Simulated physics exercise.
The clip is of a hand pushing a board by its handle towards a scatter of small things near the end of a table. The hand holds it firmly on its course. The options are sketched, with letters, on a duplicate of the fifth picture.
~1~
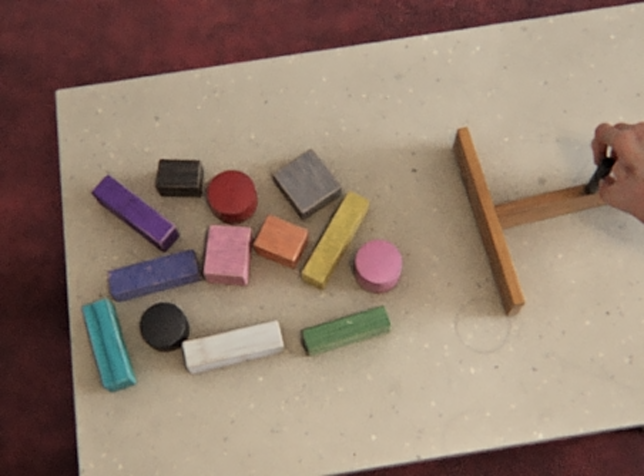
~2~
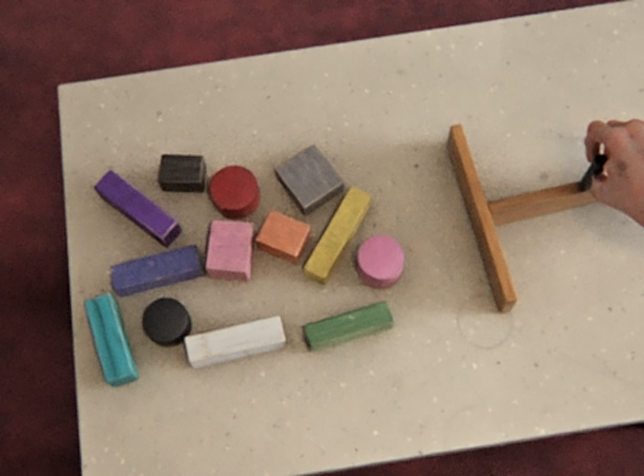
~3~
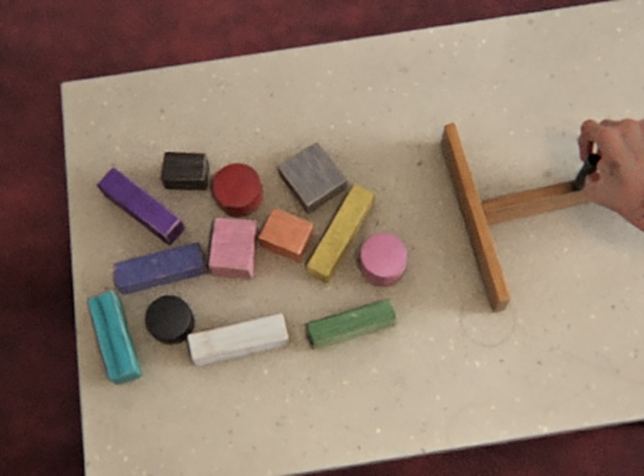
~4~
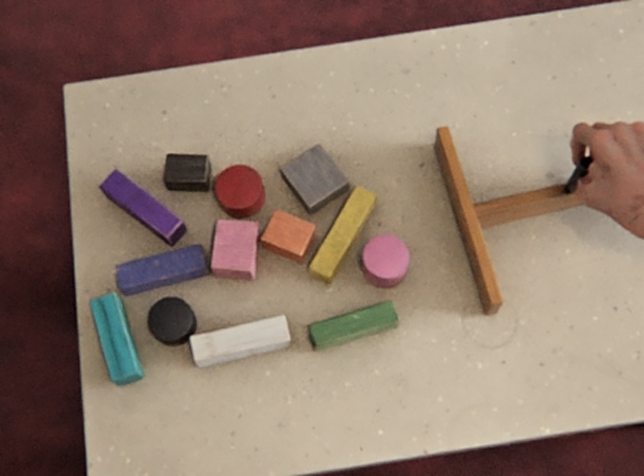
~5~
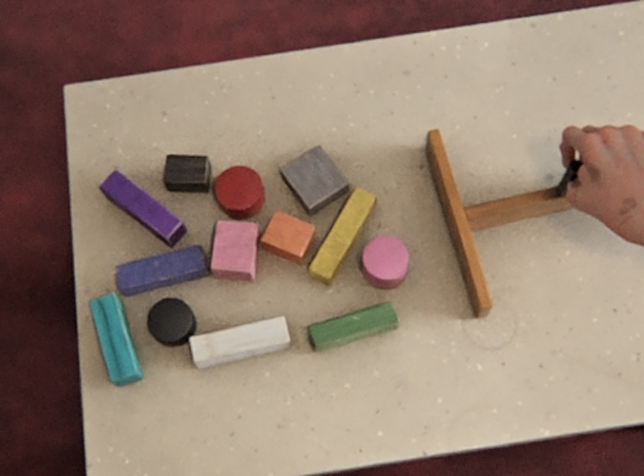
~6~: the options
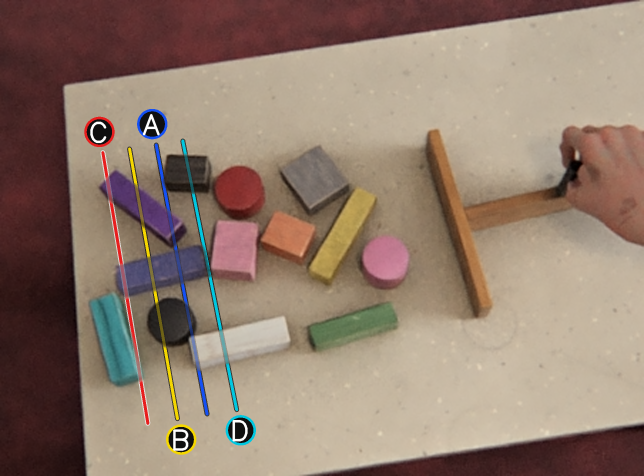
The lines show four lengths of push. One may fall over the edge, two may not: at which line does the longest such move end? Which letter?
No second one falls up to D.
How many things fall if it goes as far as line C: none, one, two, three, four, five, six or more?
By then, six or more.
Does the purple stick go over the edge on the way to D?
By then, no.
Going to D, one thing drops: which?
The turquoise stick.
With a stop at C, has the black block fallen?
No.
On the copy, A at (180, 273); B at (152, 277); C at (124, 281); D at (208, 268).
On D. First, board (369, 228); green bar (342, 328); grey block (310, 178).
Then, board (278, 242); turquoise stick (97, 345); blue bar (110, 289).
Finally, board (208, 253); turquoise stick over the edge; blue bar (81, 304); one fallen.
By contrast, A drops four; B drops six; C drops seven.
